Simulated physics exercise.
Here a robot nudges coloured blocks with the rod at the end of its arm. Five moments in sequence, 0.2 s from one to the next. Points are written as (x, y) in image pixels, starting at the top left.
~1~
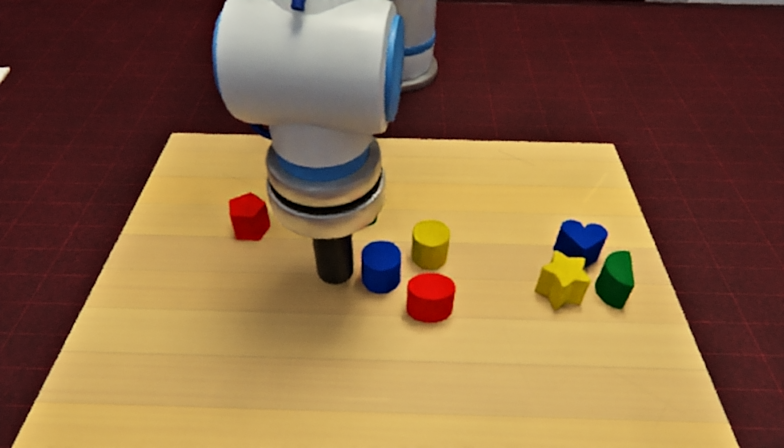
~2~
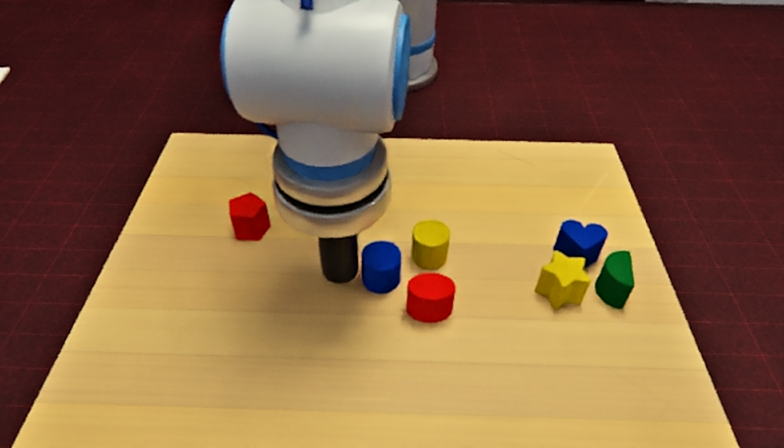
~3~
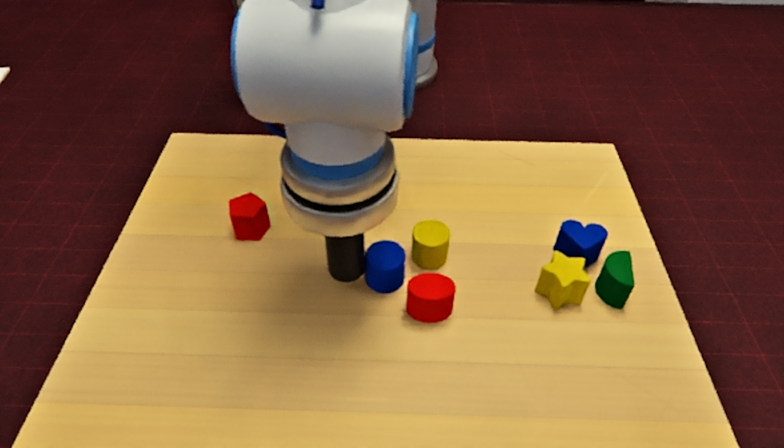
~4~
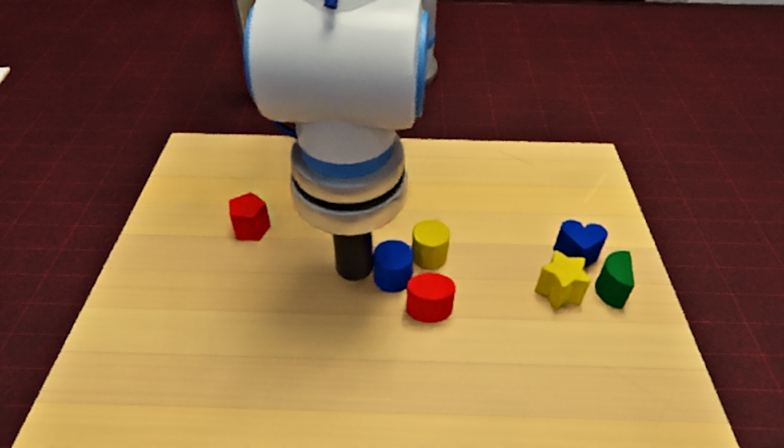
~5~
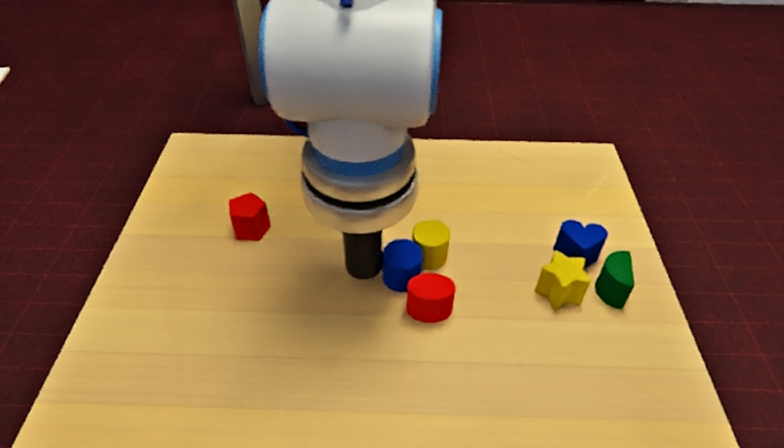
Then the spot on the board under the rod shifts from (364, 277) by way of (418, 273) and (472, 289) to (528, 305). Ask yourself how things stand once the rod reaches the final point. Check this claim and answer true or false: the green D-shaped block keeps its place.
That is false.
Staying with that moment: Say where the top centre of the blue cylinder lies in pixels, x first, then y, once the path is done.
The middle of its upper face should be somewhere near (577, 282).
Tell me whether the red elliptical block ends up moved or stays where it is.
That block is going to be left alone.
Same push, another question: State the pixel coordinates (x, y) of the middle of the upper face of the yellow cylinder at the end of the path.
The answer is (452, 227).
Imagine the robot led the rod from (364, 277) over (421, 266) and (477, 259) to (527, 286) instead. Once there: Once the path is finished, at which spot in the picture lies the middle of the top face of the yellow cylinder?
It should be at (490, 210) by then.
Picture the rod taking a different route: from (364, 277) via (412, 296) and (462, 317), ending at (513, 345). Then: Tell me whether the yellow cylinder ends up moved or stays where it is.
It does get moved.
The first path, step by step. One third of the way, rod at (420, 262); blue cylinder at (459, 259); yellow cylinder at (452, 227).
Two thirds of the way, rod at (475, 278); blue cylinder at (518, 273); yellow cylinder at (452, 227).
At the end, rod at (532, 294); blue cylinder at (577, 282); yellow cylinder at (452, 227); red elliptical block not moved; yellow star at (601, 264); green D-shaped block at (633, 263).
